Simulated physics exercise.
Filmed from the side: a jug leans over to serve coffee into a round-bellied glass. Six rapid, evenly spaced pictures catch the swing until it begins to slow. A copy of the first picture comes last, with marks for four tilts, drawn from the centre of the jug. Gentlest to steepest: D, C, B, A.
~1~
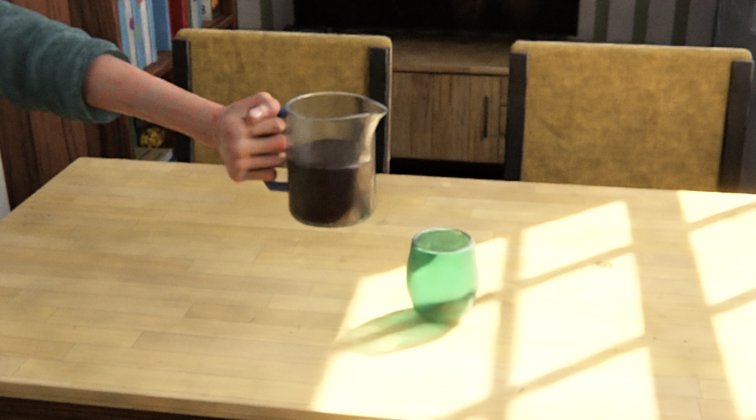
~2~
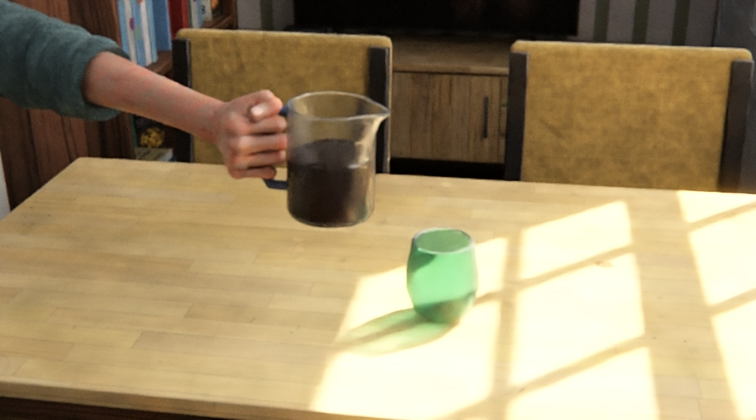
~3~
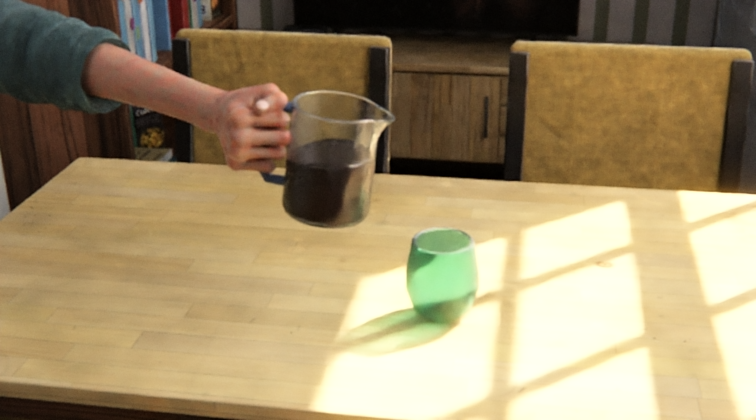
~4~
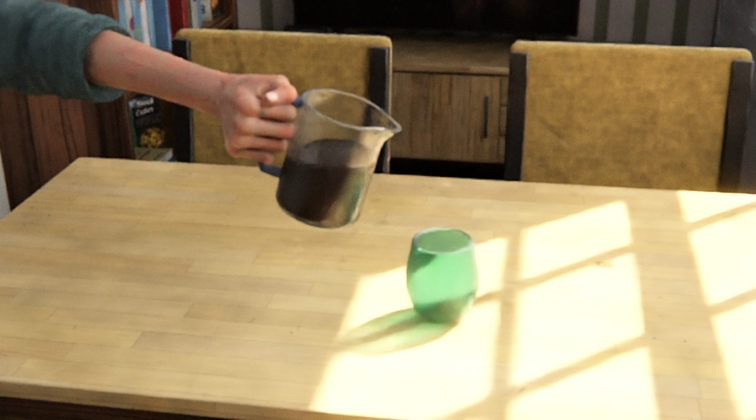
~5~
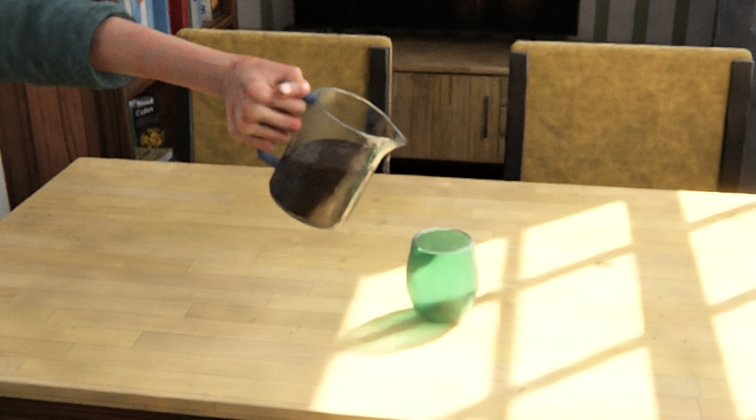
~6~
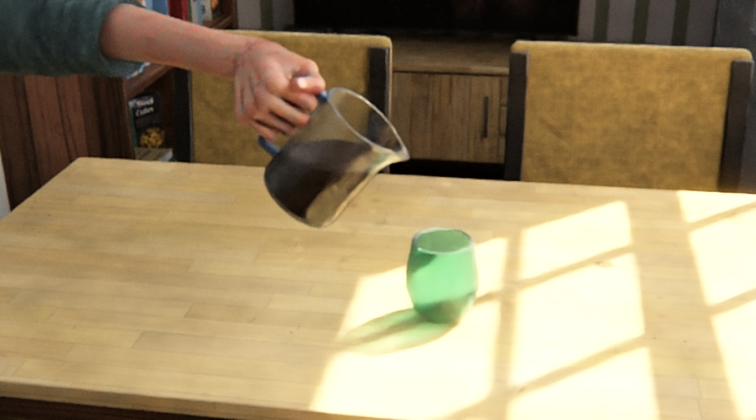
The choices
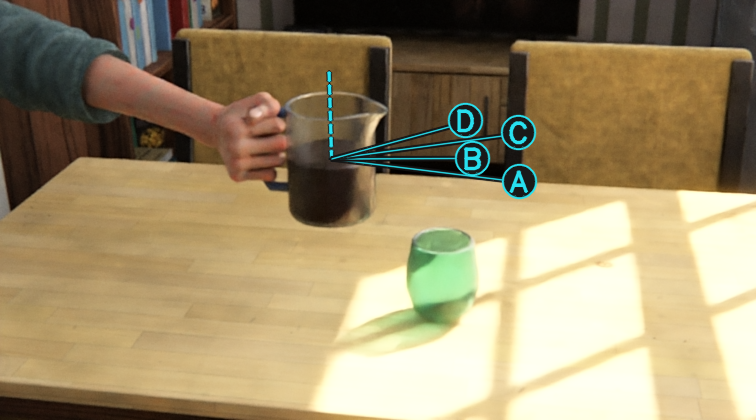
At a sunlit wooden dining table, a hand steadily tilting a glass jug of coffee rightward near a round-bellied green glass.
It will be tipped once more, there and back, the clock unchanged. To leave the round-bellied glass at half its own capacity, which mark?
The best tilt is D.
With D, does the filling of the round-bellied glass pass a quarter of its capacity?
Yes, clearly.
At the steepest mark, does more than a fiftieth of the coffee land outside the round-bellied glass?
Yes, it does.
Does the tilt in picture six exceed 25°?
Yes.
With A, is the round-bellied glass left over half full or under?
Over.
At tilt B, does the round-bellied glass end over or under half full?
Over half.
In cyan, A at (502, 179); B at (455, 158); C at (501, 136); D at (449, 126).
For tilt A, the round-bellied glass ends with about 78 % of what it can hold; 24 % of the coffee is spilt.
For tilt B, the round-bellied glass ends with about 82 % of what it can hold; 9 % of the coffee is spilt.
For tilt C, the round-bellied glass ends with about 70 % of what it can hold.
For tilt D, the round-bellied glass ends with about 51 % of what it can hold.
